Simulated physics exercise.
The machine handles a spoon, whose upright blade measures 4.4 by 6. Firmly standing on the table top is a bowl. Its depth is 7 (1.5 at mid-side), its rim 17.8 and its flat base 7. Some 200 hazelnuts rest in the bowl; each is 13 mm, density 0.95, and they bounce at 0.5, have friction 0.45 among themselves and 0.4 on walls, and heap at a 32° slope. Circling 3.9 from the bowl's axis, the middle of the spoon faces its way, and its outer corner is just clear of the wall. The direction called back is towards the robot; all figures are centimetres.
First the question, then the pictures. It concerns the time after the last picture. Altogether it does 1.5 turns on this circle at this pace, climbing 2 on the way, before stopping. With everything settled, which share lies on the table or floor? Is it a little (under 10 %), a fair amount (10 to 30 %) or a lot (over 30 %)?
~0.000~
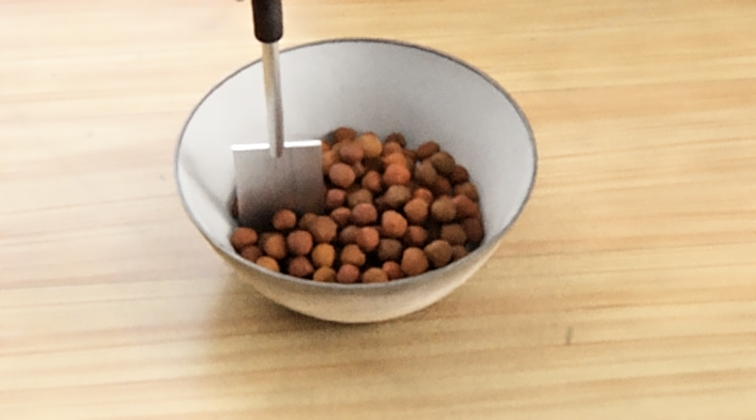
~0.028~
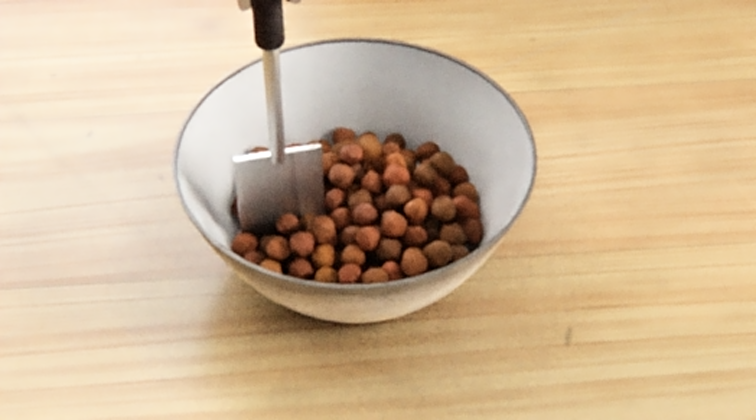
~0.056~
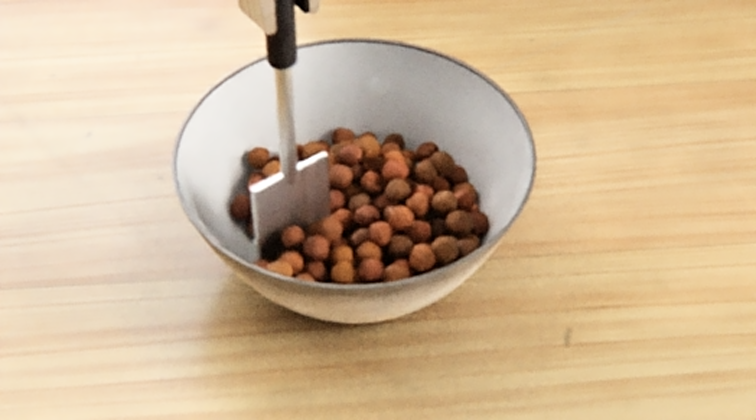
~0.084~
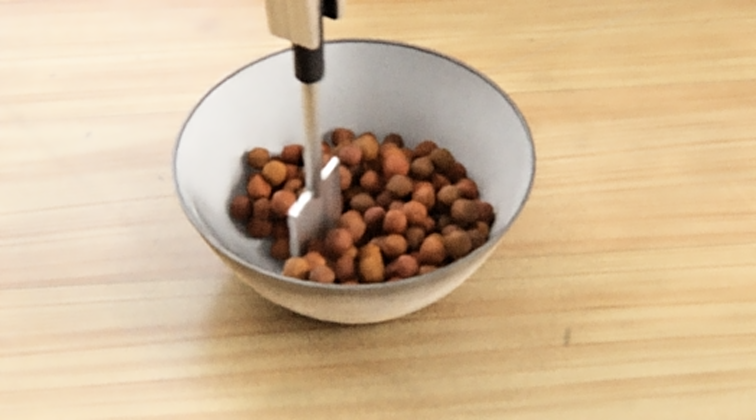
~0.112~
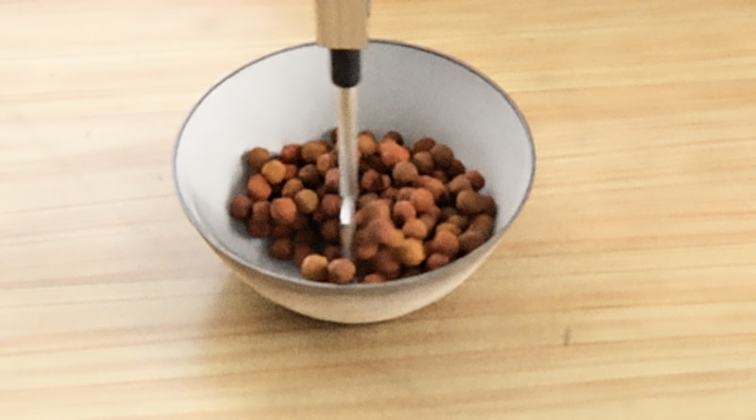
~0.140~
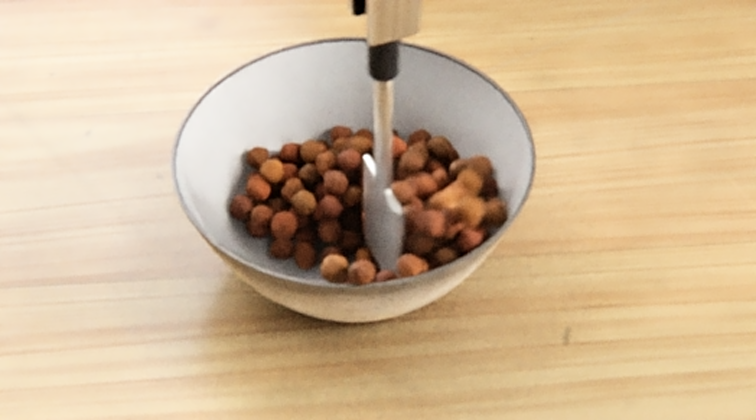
A fair amount, 10 to 30 %.
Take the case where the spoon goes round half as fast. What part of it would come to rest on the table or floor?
In that case it comes to around 0 percent.
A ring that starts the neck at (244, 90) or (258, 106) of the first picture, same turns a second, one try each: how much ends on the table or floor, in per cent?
0 and 10 per cent.
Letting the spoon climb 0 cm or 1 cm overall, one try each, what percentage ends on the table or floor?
Close to 25 percent and close to 25 percent.
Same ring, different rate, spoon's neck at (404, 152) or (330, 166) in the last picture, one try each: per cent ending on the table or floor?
Some 25 and 5 per cent respectively.
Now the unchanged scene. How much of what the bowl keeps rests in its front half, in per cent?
I'd say around 45 per cent.
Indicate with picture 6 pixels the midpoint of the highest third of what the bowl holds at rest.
Roughly pixel (384, 202).
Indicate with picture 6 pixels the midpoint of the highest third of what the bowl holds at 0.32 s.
I'd put it at around (319, 100).
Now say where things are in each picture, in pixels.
Spoon neck at (275, 123), 0° round; upper third of the load around (363, 209), from x 245 to 470, top at y 140; 200 in the bowl, in the first picture.
Spoon neck at (276, 130), 9° round; upper third of the load around (360, 209), from x 245 to 470, top at y 140, in the second picture.
Spoon neck at (288, 149), 32° round; upper third of the load around (363, 226), from x 240 to 475, top at y 140, in the third picture.
Spoon neck at (314, 163), 58° round; upper third of the load around (373, 230), from x 240 to 480, top at y 140, in the fourth picture.
Spoon neck at (348, 168), 83° round; upper third of the load around (392, 234), from x 240 to 480, top at y 140, in the fifth picture.
Spoon neck at (383, 161), 108° round; upper third of the load around (421, 210), from x 240 to 495, top at y 135; 200 in the bowl, in the sixth picture.
After 0.32 s, 274° round, highest piece 10 above the table; 181 in the bowl, 8 on the table or floor, 11 in flight or on the tool.
After 0.51 s, 79° round, highest piece 9 above the table; 162 in the bowl, 29 on the table or floor, 9 in flight or on the tool.
After 0.80 s, 180° round, highest piece 6 above the table; 159 in the bowl, 41 on the table or floor.
After 1.50 s, 180° round, highest piece 5 above the table; 159 in the bowl, 41 on the table or floor.
At rest, 159 in the bowl, 41 on the table or floor. That is 20 % on the table or floor.
